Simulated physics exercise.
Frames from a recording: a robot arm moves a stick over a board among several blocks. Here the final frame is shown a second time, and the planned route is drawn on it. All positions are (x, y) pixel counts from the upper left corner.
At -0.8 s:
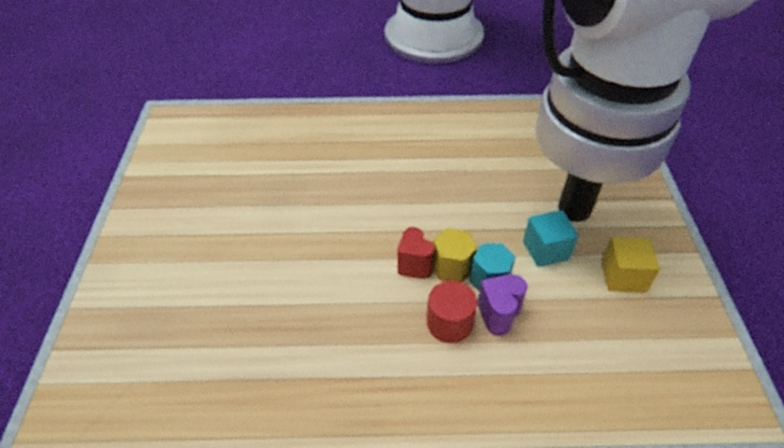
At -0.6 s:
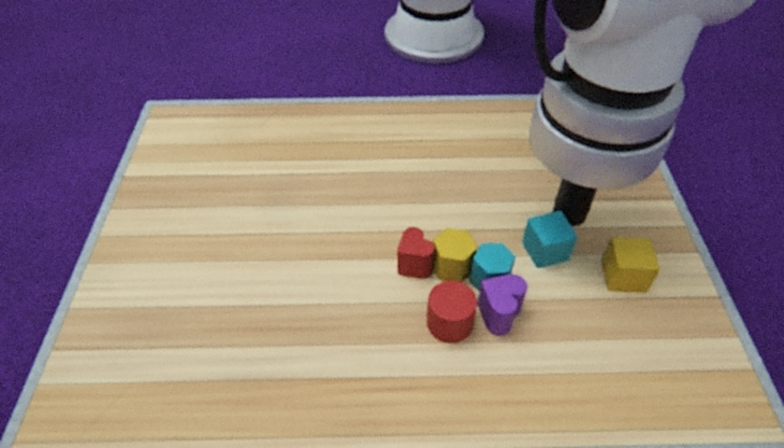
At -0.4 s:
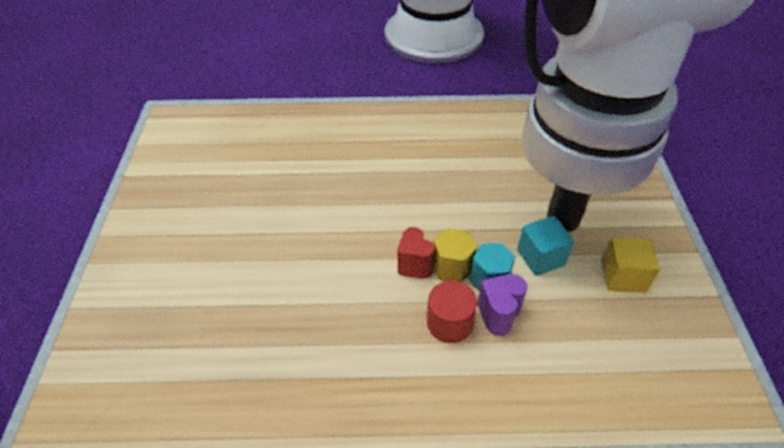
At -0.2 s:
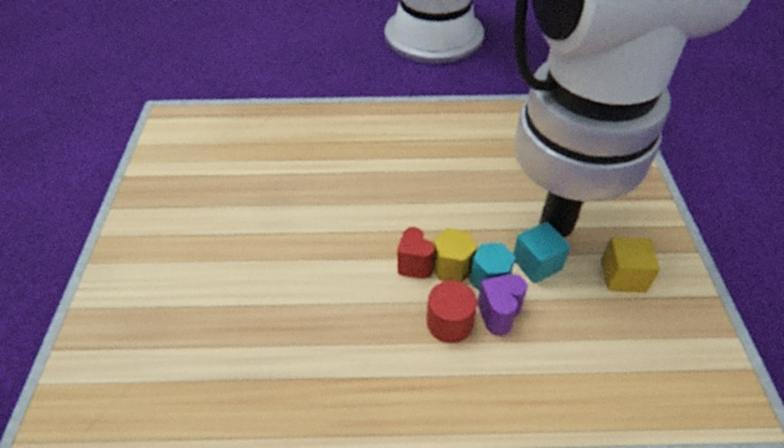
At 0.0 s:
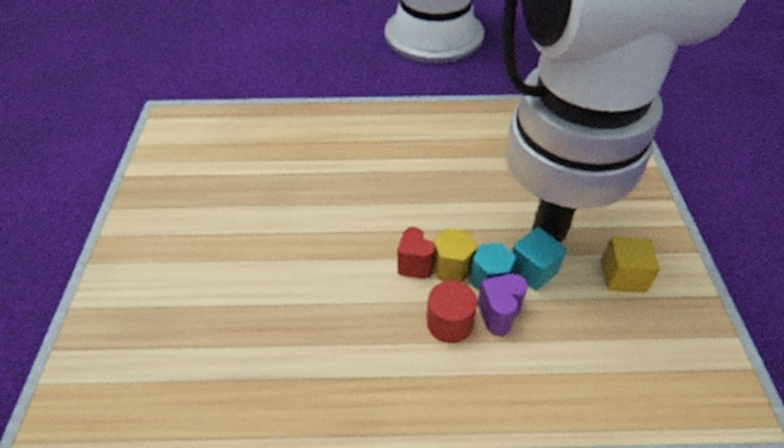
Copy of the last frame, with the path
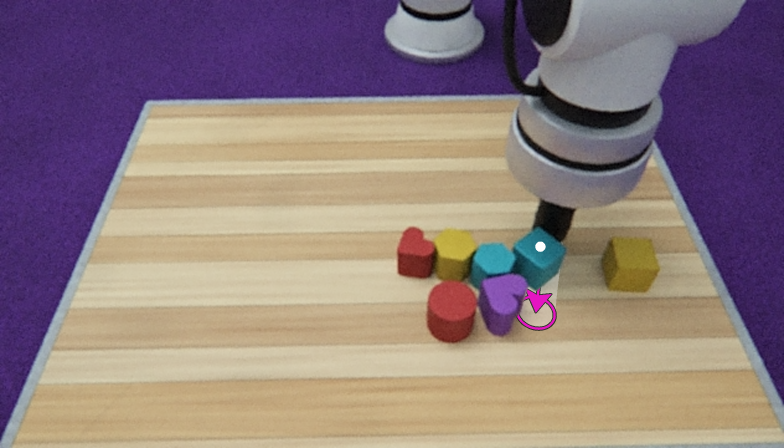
On a striped wooden board, a robot arm's dark stick slowly nudges a turquoise cube down and left toward clustered blocks.
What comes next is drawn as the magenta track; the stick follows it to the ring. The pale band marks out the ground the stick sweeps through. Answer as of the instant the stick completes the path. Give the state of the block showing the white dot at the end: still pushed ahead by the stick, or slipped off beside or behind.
Pushed ahead.
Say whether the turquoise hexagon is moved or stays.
Once the stick is done, the turquoise hexagon is in a new spot.
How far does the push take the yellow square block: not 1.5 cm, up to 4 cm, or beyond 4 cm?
It moves only a bit, under 1.5 cm.
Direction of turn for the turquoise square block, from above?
From above, the turn goes anticlockwise.
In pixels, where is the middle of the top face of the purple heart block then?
It should be at (486, 332) by then.
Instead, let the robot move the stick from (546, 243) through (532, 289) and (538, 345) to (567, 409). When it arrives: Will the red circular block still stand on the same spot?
My answer is yes.
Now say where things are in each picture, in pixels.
In the first frame, lower end of the stick at (574, 211), tops of blocks, turquoise hexagon at (495, 257), purple heart block at (505, 291), turquoise square block at (554, 226), yellow square block at (635, 252).
In the second frame, stick at (569, 215), blocks as before.
In the third frame, stick at (563, 220), turquoise square block at (549, 233).
In the fourth frame, stick at (556, 226), turquoise square block at (544, 240).
In the fifth frame, stick at (549, 232), turquoise hexagon at (495, 257), purple heart block at (505, 291), turquoise square block at (540, 247), yellow square block at (635, 252).
The drawn path runs straight from (546, 243) to (536, 312); the dot is on the turquoise square block.
What follows on the original path. Halfway along, stick at (544, 265); turquoise hexagon at (485, 265), turned 35° clockwise; purple heart block at (498, 305); turquoise square block at (533, 281).
At the end, stick at (539, 302); turquoise hexagon at (485, 265), turned 35° clockwise; purple heart block at (486, 332), turned 80° clockwise; turquoise square block at (534, 323), turned 20° anticlockwise; yellow square block not moved.
